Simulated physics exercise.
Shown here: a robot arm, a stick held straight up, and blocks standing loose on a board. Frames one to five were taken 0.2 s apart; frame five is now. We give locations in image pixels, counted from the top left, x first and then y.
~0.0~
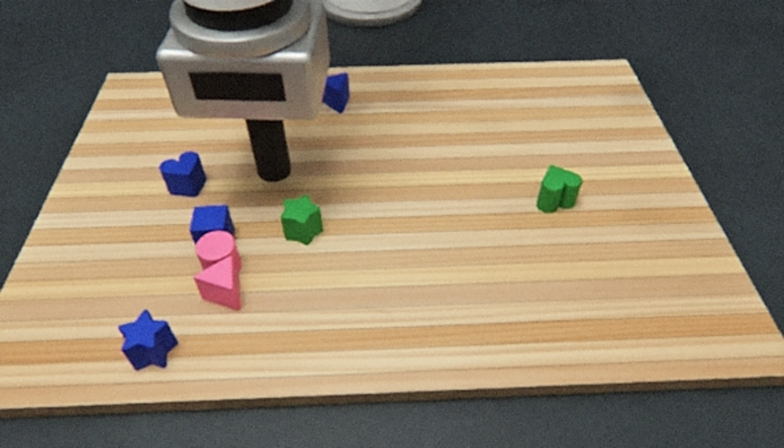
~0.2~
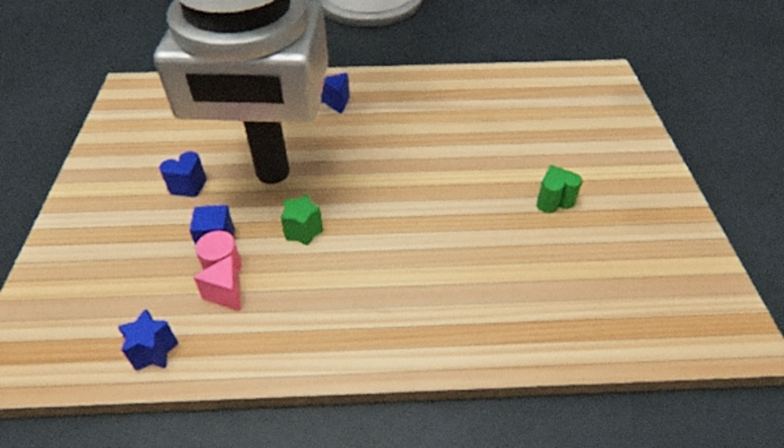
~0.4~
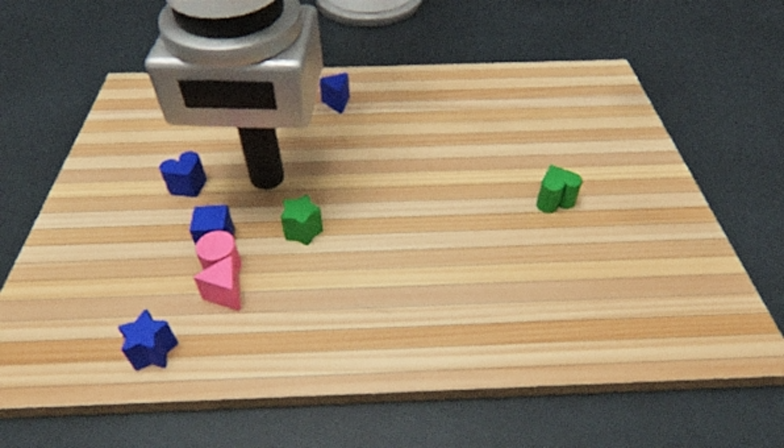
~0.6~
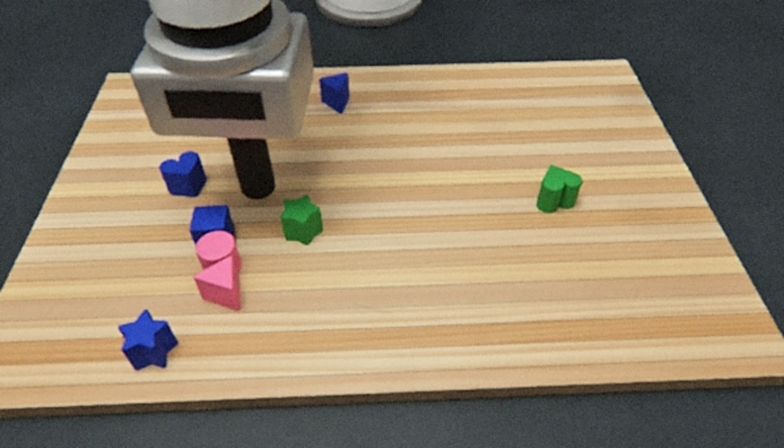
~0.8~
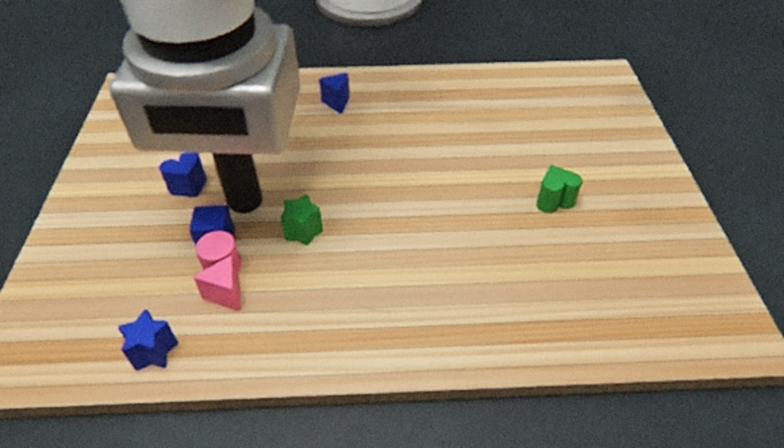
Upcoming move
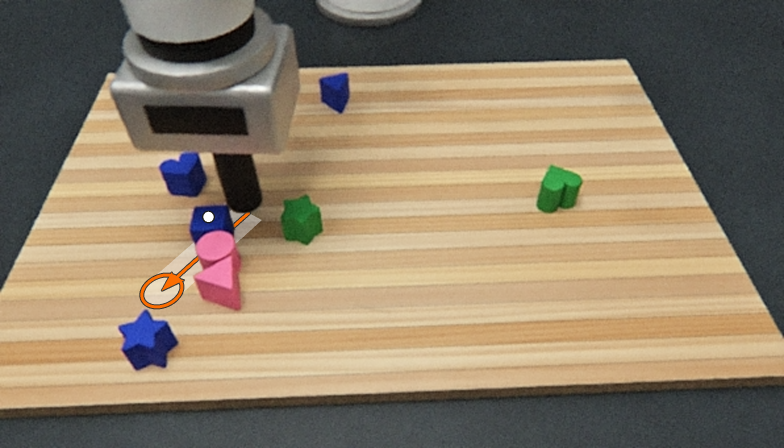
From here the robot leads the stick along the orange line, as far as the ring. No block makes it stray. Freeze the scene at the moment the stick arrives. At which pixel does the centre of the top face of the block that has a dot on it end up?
It sits at (109, 276).
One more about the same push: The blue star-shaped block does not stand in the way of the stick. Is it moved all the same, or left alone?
The result: It stays put.
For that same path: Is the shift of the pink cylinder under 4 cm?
I'd say yes.
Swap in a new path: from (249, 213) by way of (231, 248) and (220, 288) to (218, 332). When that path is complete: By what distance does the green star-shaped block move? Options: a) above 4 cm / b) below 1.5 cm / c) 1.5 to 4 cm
My answer is option b.
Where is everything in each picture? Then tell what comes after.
Stick's lower end at (275, 172); blue star-shaped block at (141, 330); blue four-sided block at (209, 217); pink cylinder at (215, 245); pink triangular block at (219, 273); green star-shaped block at (299, 208), in the first picture.
Stick at (273, 174); blocks still, in the second picture.
Stick at (268, 180); blocks still, in the third picture.
Stick at (259, 189); blocks still, in the fourth picture.
Stick at (246, 202); blue star-shaped block at (141, 330); blue four-sided block at (209, 217); pink cylinder at (215, 245); pink triangular block at (219, 273); green star-shaped block at (299, 208), in the fifth picture.
Drawn move, straight from (249, 213) to (162, 291); the dot is on the blue four-sided block.
The first path, step by step. One third of the way, stick at (217, 227); blue four-sided block at (177, 237), turned 20° clockwise; pink cylinder at (204, 258); pink triangular block at (222, 279).
Two thirds of the way, stick at (188, 252); blue four-sided block at (146, 256), turned 60° clockwise; pink cylinder at (202, 263); pink triangular block at (224, 282).
At the end, stick at (157, 280); blue star-shaped block still; blue four-sided block at (109, 276), turned 90° clockwise; pink cylinder at (197, 269); pink triangular block at (225, 284); green star-shaped block still.
